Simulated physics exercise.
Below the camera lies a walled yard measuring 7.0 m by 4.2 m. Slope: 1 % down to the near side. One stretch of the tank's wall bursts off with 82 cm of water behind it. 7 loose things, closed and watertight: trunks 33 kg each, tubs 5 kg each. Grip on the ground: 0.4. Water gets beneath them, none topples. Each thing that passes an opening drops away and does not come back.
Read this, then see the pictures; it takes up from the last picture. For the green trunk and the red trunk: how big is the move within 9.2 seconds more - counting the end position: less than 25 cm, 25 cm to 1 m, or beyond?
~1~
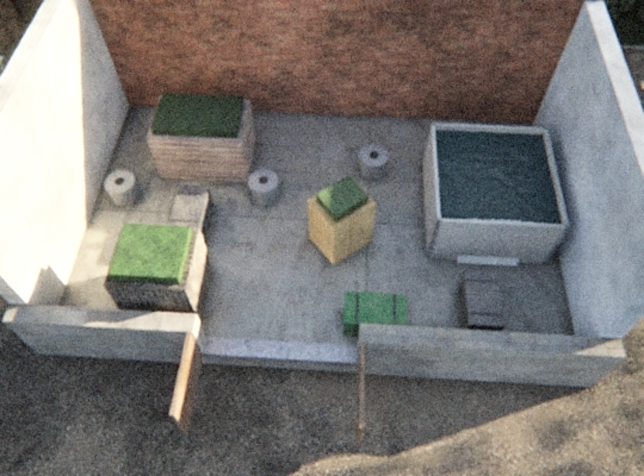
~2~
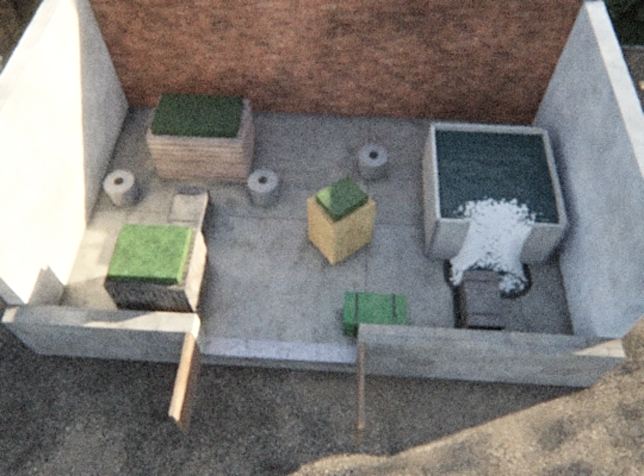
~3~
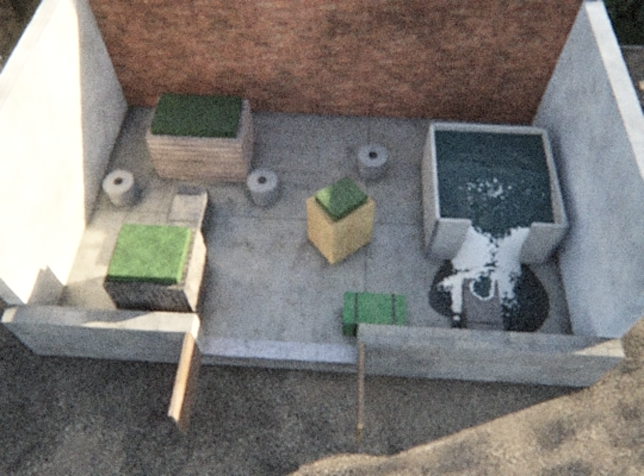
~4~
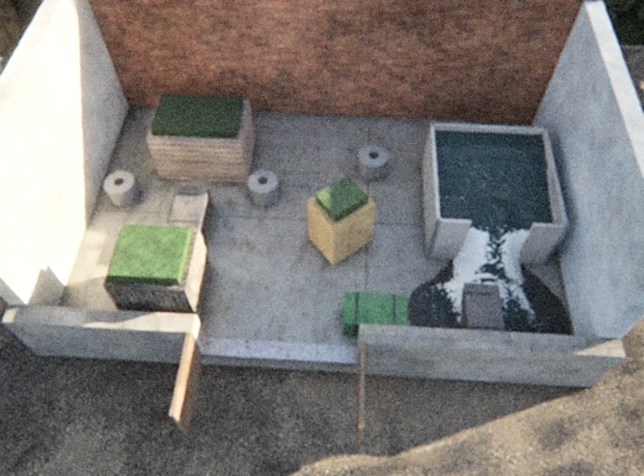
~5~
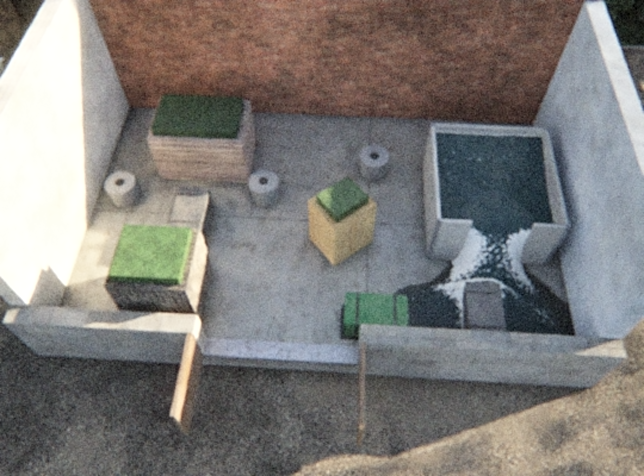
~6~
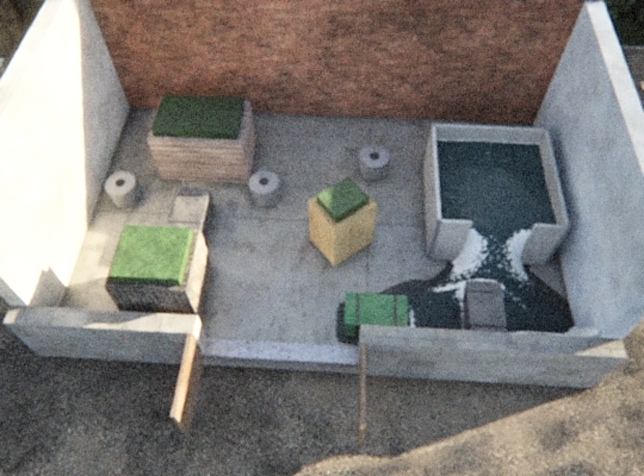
One by one: The green trunk strays a long way; the red trunk lingers near its start.
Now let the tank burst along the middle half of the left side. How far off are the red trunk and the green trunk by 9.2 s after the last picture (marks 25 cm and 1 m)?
Then the red trunk goes a great distance and the green trunk remains roughly in place.
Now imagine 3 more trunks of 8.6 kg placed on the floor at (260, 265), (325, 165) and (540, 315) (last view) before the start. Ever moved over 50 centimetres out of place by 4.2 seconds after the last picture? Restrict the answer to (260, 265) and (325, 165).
As asked, in order: Clear of the mark; shy of the mark.
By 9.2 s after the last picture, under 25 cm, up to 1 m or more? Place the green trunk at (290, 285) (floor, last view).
By that time it is swept a long way.
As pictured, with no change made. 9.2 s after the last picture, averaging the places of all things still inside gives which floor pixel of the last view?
Around (223, 195).
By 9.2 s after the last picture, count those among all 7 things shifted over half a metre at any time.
Count: 5.
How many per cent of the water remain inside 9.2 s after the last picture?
78 % or so.
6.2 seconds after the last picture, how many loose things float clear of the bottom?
That would be 5 of them.
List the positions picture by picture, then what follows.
The first picture shows the green trunk at (376, 308) rests on the ground; the red trunk is out of sight; water covers 2.7 m2; 0 of 7 have shifted.
The second picture shows the green trunk at (375, 308) rests on the ground; the red trunk is out of sight; water covers 3.3 m2; 0 of 7 have shifted.
The third picture shows the green trunk at (375, 308), on the bottom; the red trunk is out of sight; water covers 4.1 m2; 1 of 7 have shifted.
The fourth picture shows the green trunk at (375, 309) rests on the ground; the red trunk is out of sight; water covers 5.0 m2; 1 of 7 have shifted.
The fifth picture shows the green trunk at (376, 309) rests on the ground; the red trunk is out of sight; 5.4 m2 under water; 1 of 7 have shifted.
The sixth picture shows the green trunk at (376, 309) rests on the ground; the red trunk is out of sight; 5.6 m2 under water; 1 of 7 have shifted.
Then, 1.2 s after the last picture the green trunk is near (271, 256), 1.6 m from its start, aground; the red trunk is near (220, 106), 0.0 m from its start, aground; 0 of 7 are out; 0 afloat.
Then, 3.8 s after the last picture the green trunk is near (181, 193), 3.4 m from its start, aground; the red trunk is near (220, 106), 0.0 m from its start, aground; 0 of 7 are out; 2 afloat.
Then, 6.2 s after the last picture the green trunk is near (160, 193), 3.6 m from its start, afloat; the red trunk is near (220, 106), 0.0 m from its start, aground; 0 of 7 are out; 5 afloat.
Then, 9.2 s after the last picture the green trunk is near (157, 197), 3.6 m from its start, aground; the red trunk is near (220, 106), 0.0 m from its start, aground; 0 of 7 are out; 4 afloat.
